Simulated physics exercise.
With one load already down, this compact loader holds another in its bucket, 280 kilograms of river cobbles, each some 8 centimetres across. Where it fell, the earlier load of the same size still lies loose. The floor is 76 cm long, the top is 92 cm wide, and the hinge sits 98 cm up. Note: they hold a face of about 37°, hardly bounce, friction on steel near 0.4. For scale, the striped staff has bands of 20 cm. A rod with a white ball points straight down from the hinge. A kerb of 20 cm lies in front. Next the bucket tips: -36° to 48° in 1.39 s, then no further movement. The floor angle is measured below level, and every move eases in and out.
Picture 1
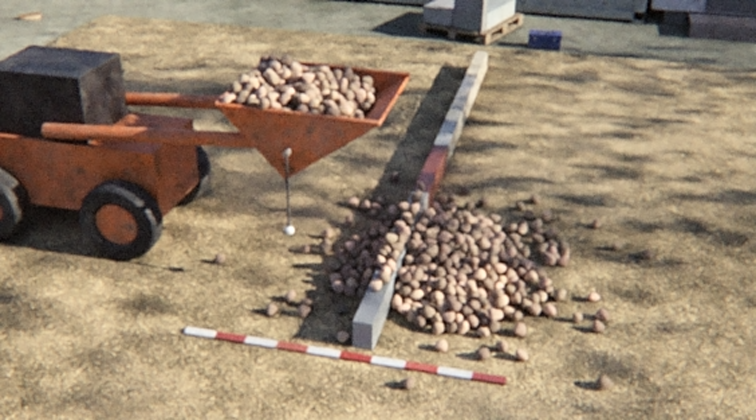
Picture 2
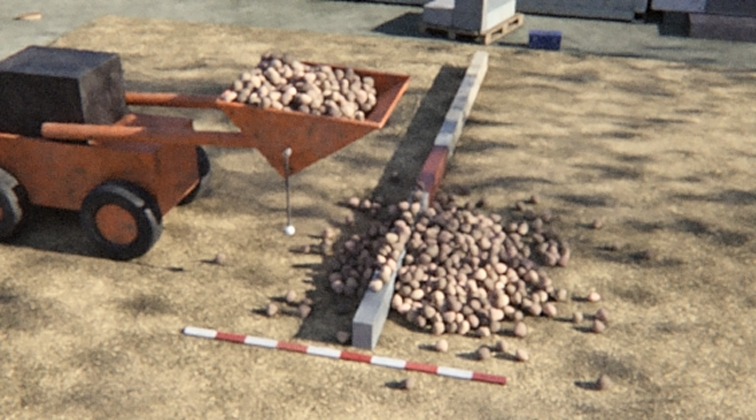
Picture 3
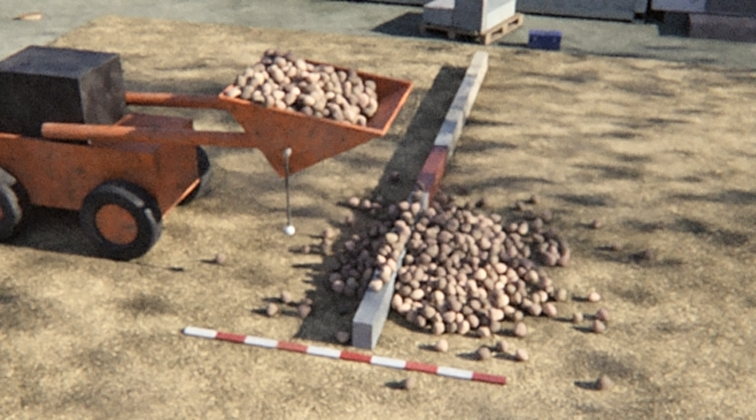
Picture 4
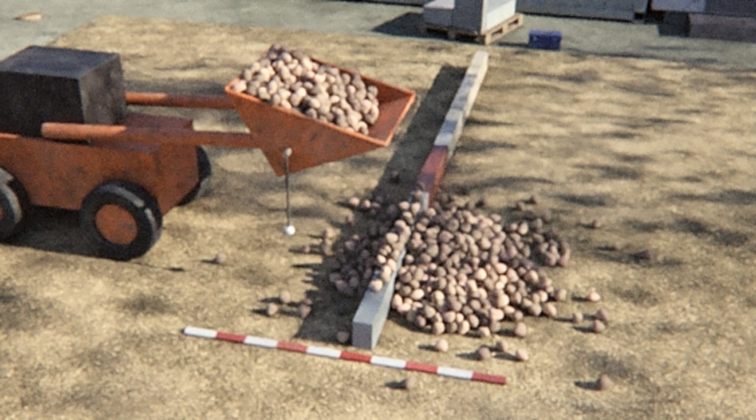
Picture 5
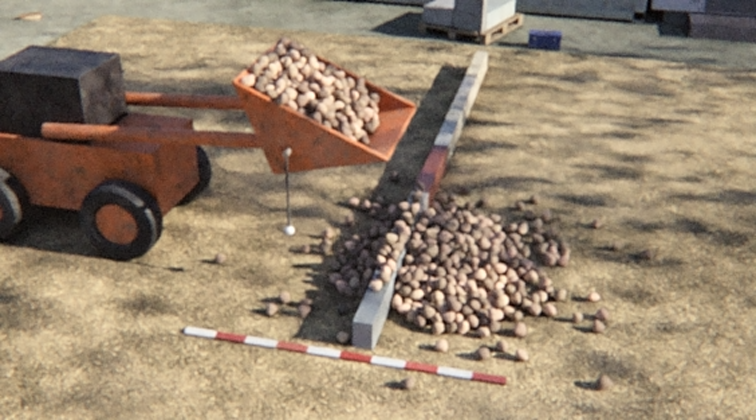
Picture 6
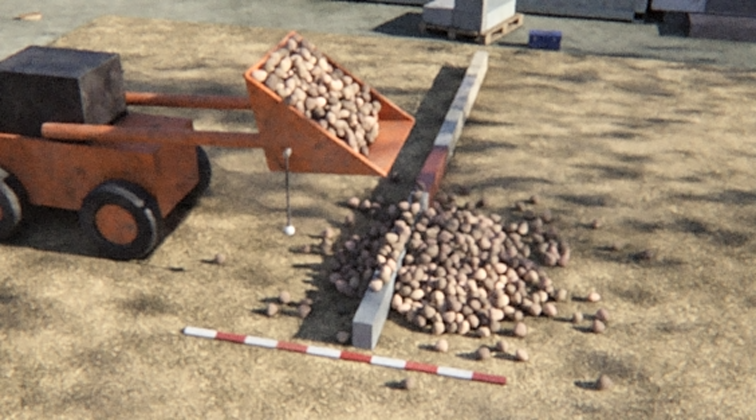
An orange loader with black wheels and a dark block on its back stands at the left of a sandy yard, seen from above and to one side. Its raised bucket holds pinkish-brown stones, while more lie heaped across a grey kerb with a reddish section, behind a red-and-white staff. The bucket slowly tilts forward, its rear rising and its lip lowering, while the loader and camera stay still.
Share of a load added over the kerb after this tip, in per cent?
Some 33 %.
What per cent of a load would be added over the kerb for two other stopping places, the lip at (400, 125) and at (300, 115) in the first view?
The first position would add some 65 per cent, the second some 0.
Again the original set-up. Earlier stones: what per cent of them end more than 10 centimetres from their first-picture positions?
I'd put it at about 5 per cent.
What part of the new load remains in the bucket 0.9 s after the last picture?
15 % still inside.
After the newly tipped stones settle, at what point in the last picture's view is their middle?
Near (381, 244).
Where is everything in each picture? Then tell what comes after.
In the first picture, the bucket is at -36°, its lip at (379, 124); the top of the load is at (285, 68). The earlier load is highest near (394, 238), 25 cm above ground level, 18 % on this side of the kerb, 82 % over the kerb.
The second picture shows lip at (380, 126), floor tilted -34°, highest stones at (287, 67).
In the third picture, the bucket is at -30°, its lip at (383, 134); the top of the load is at (280, 65).
The fourth picture shows lip at (385, 145), floor tilted -23°, highest stones at (276, 57).
The fifth picture shows lip at (386, 160), floor tilted -14°, highest stones at (285, 52).
In the sixth picture, the bucket is at -4°, its lip at (385, 175); the top of the load is at (291, 50).
Then, 0.5 s after the last picture the floor is at 35°; in per cent of one load, 90 in the bucket, 28 on this side of the kerb, 83 over the kerb; the foremost stones are at (605, 291).
Then, 0.9 s after the last picture the floor is at 48°; in per cent of one load, 15 in the bucket, 81 on this side of the kerb, 105 over the kerb; the foremost stones are at (605, 291).
Then, 1.3 s after the last picture the floor is at 48°; in per cent of one load, 0 in the bucket, 86 on this side of the kerb, 115 over the kerb; the foremost stones are at (605, 291).
Then, 3.7 s after the last picture the floor is at 48°; in per cent of one load, 0 in the bucket, 85 on this side of the kerb, 116 over the kerb; the foremost stones are at (605, 291). Net gain over the kerb, 33.
